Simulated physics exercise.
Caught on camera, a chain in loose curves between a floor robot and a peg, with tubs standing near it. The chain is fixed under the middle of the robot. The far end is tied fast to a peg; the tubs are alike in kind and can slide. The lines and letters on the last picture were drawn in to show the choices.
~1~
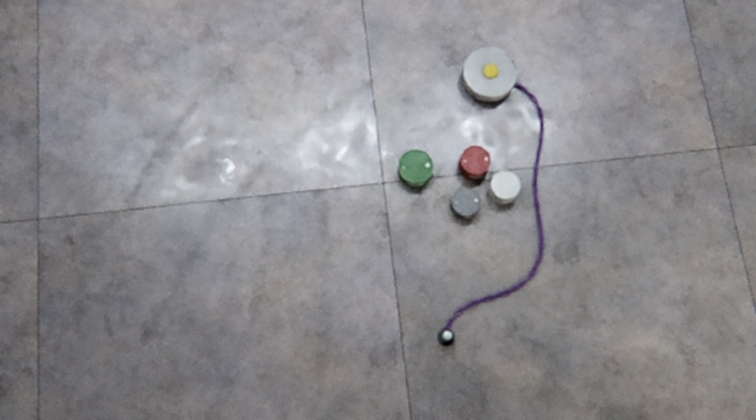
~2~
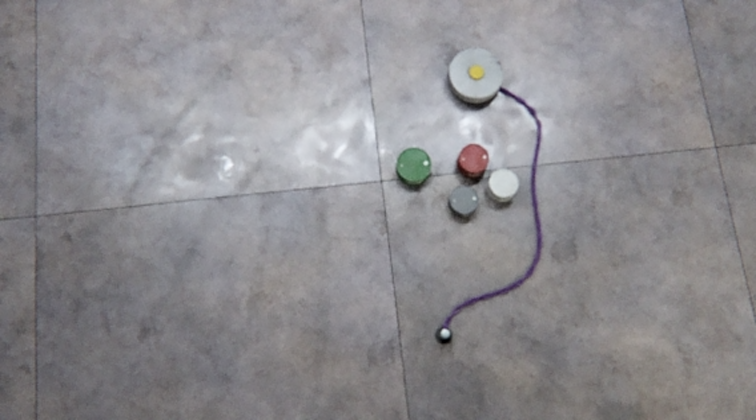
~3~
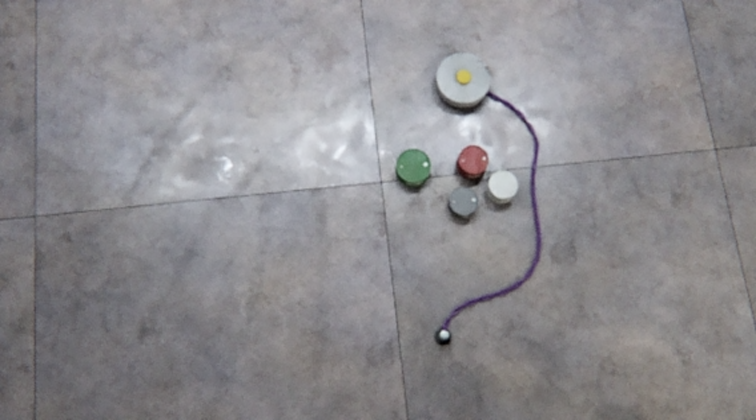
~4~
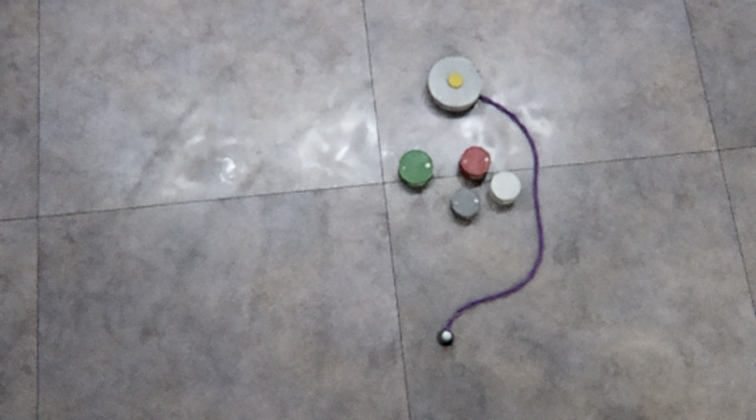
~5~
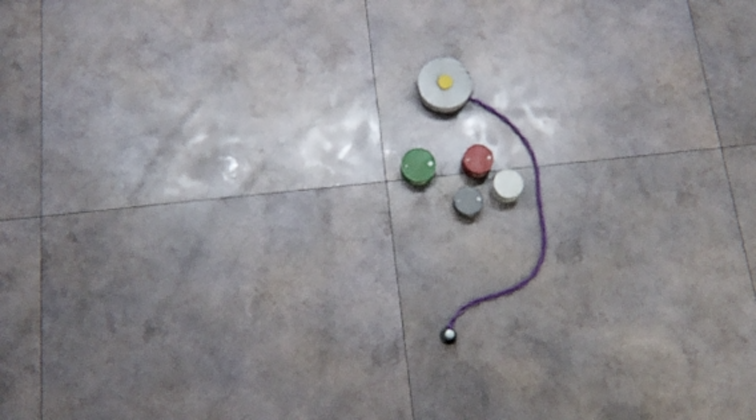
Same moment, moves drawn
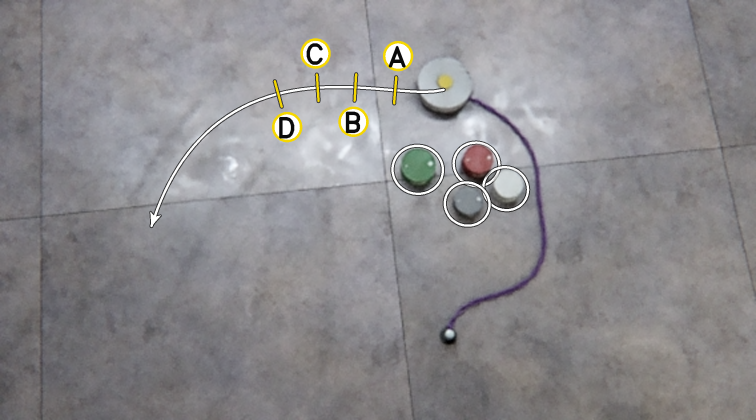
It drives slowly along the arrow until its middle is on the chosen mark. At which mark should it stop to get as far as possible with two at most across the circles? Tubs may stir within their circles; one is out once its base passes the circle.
No farther than B.
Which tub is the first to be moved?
The white tub.
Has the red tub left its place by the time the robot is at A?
No.
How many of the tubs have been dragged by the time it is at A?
The count is none.
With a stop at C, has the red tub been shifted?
By then, yes.
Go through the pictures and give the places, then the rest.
Red tub (475, 163); white tub (504, 187); grey tub (465, 203), in the first frame.
Robot (475, 76); green tub (414, 167), in the second frame.
Robot (463, 81); red tub (473, 163), in the third frame.
Robot (455, 85); grey tub (465, 204), in the fourth frame.
Robot (444, 86); peg (449, 335); red tub (478, 162); white tub (507, 186), in the fifth frame.
On the marked copy, A at (395, 90); B at (355, 87); C at (318, 88); D at (278, 94); the route from (444, 90) via (268, 97) to (152, 226).
With B. Early on, robot (413, 88).
Further on, robot (382, 85).
At the end, robot (355, 84); white tub (490, 187); one over the rings.
As for the rest, A is within the limit but short; C has three over the rings; D has four over the rings.
